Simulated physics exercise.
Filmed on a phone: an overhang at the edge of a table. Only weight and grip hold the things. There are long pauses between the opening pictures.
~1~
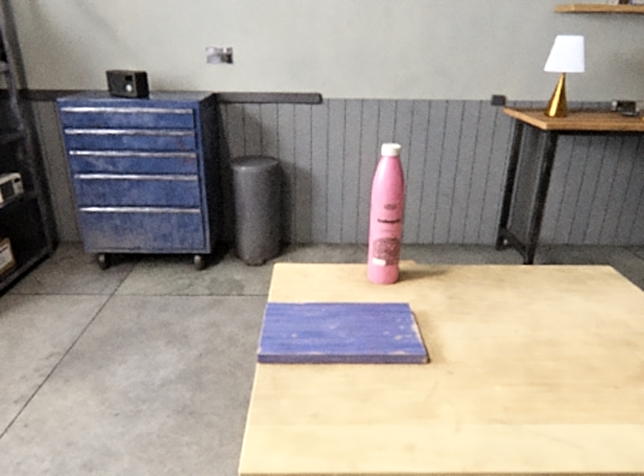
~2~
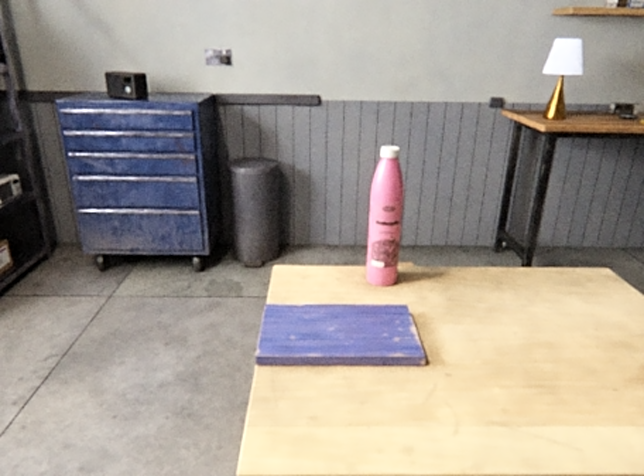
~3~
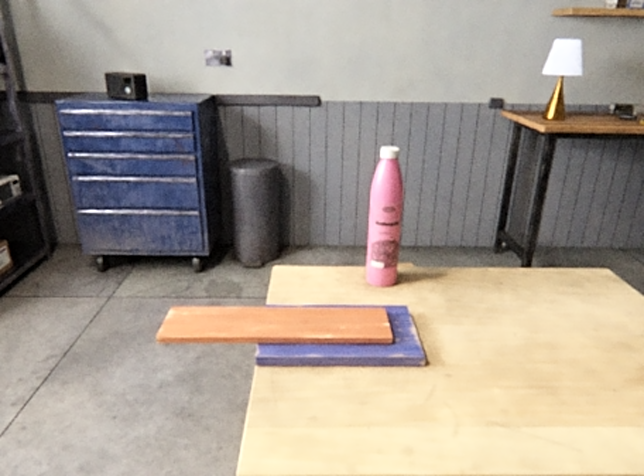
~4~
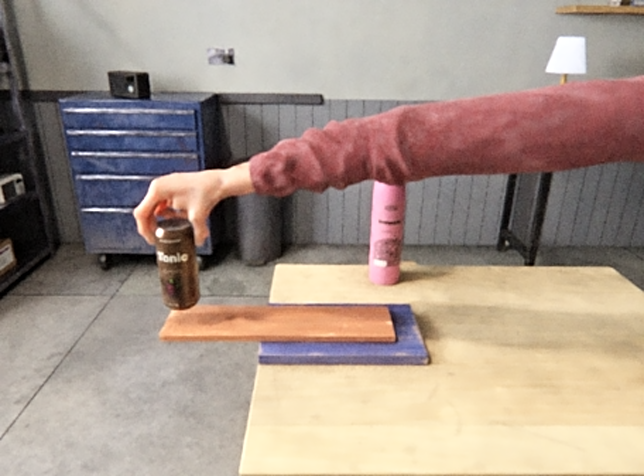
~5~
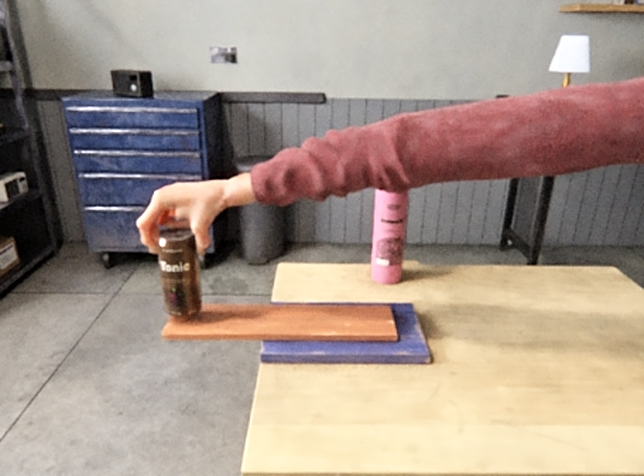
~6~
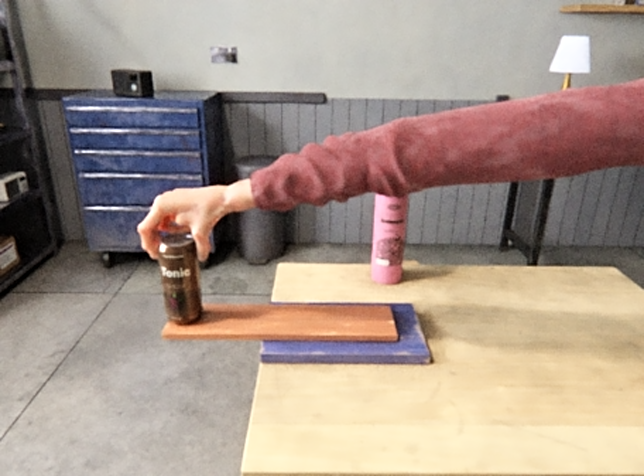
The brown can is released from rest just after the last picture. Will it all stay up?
In the end the board goes over.
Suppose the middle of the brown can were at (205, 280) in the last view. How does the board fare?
Then it comes down.
Then, 0.40 s on from there, brown can now down on the floor or falling; orange board turned 70° from how it was put.
Then, 0.60 s on from there, orange board now down on the floor or falling.
Then, 0.90 s on from there, things are still on the move.
In the end, down on the floor or falling, orange board and brown can; the other 2 unmoved. The board comes down.
